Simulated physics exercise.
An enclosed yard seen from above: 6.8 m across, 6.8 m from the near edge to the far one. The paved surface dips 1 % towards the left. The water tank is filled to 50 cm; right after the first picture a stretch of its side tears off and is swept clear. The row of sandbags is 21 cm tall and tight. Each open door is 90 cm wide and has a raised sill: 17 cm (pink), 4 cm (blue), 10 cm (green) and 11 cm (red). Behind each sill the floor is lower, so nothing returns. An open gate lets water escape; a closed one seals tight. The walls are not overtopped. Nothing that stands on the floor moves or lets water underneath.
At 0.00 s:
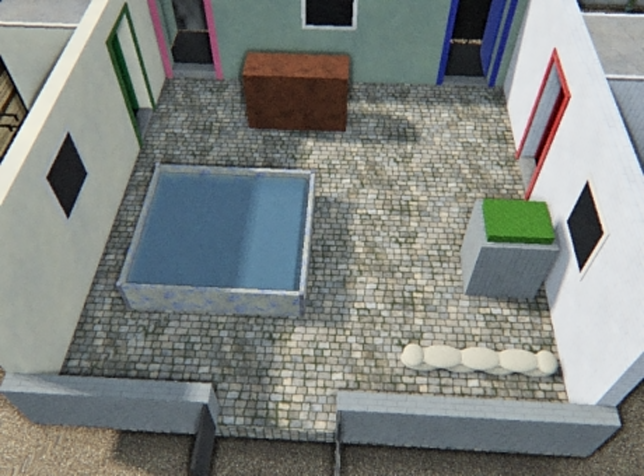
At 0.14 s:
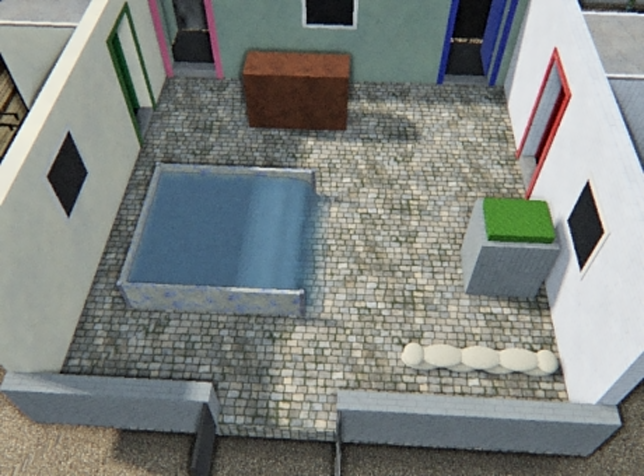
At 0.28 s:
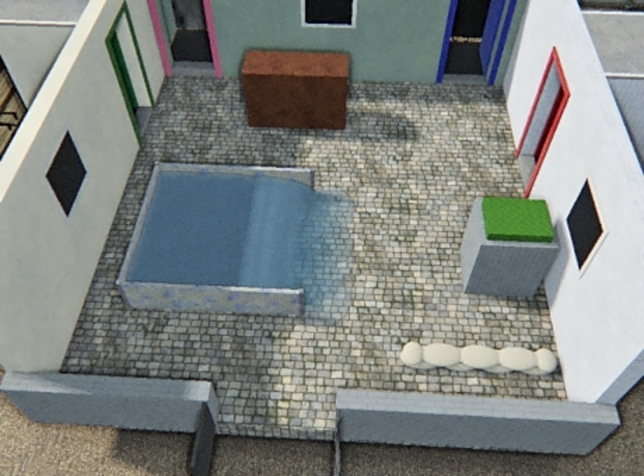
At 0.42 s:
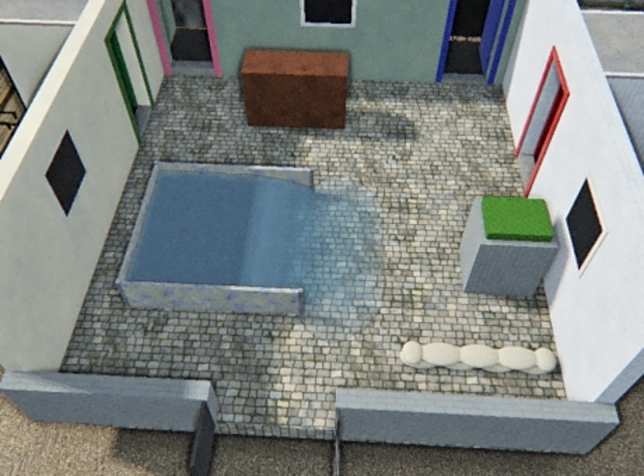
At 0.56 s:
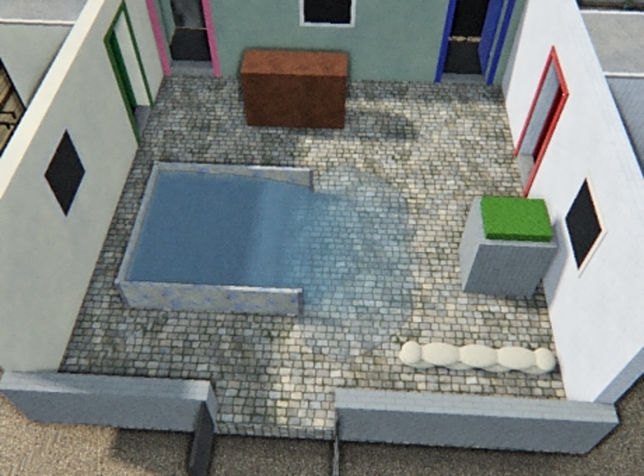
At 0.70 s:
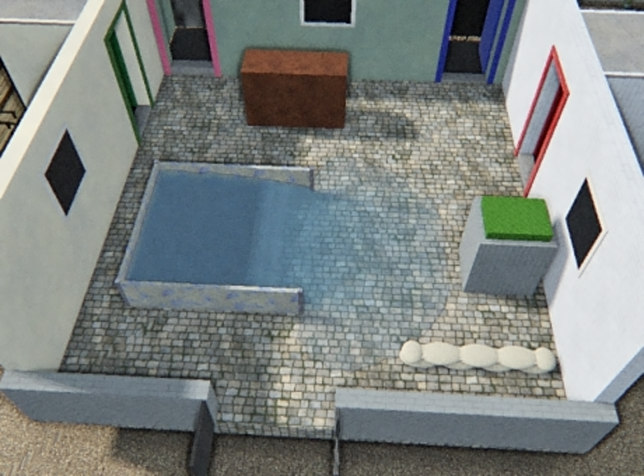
A water tank in a paved yard loses its right side and water spreads rightward.
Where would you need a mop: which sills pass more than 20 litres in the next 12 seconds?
Door by door: At the pink door it keeps below the limit; at the blue door it passes the limit; at the green door it does not reach the limit; at the red door it exceeds the limit.
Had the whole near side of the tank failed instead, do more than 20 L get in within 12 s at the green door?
Against that limit: Green under.
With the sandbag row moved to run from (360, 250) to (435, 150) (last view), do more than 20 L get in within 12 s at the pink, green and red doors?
Against that limit: Pink under, green not over, red under.
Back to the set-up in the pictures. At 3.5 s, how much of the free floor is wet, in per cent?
Some 50 per cent of it.
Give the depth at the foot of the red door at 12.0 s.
Roughly 4.0 cm deep.
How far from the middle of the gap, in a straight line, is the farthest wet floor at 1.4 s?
Roughly 3.8 m.
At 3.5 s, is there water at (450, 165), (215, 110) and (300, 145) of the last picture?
In turn: Flooded, still dry, still dry.
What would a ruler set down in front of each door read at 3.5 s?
Depths in cm: Pink 0, blue 13, green 0, red 19.
After 1.4 s water covers 30 % of the floor and is deepest (30 cm) near (451, 267); pink door not reached, blue door not reached, green door not reached, red door not reached.
After 2.2 s water covers 40 % of the floor and is deepest (32 cm) near (551, 345); pink door not reached, blue door not reached, green door not reached, red door 18 cm at the sill, 2 L in.
After 3.5 s water covers 50 % of the floor and is deepest (30 cm) near (540, 290); pink door not reached, blue door 13 cm at the sill, 6 L in, green door not reached, red door 19 cm at the sill, 41 L in.
After 7.0 s water covers 75 % of the floor and is deepest (15 cm) near (379, 103); pink door 3 cm at the sill, 0 L in, blue door 12 cm at the sill, 248 L in, green door not reached, red door 5 cm at the sill, 68 L in.
After 12.0 s water covers 95 % of the floor and is deepest (16 cm) near (128, 177); pink door 8 cm at the sill, 0 L in, blue door 5 cm at the sill, 292 L in, green door 5 cm at the sill, 0 L in, red door 4 cm at the sill, 68 L in.
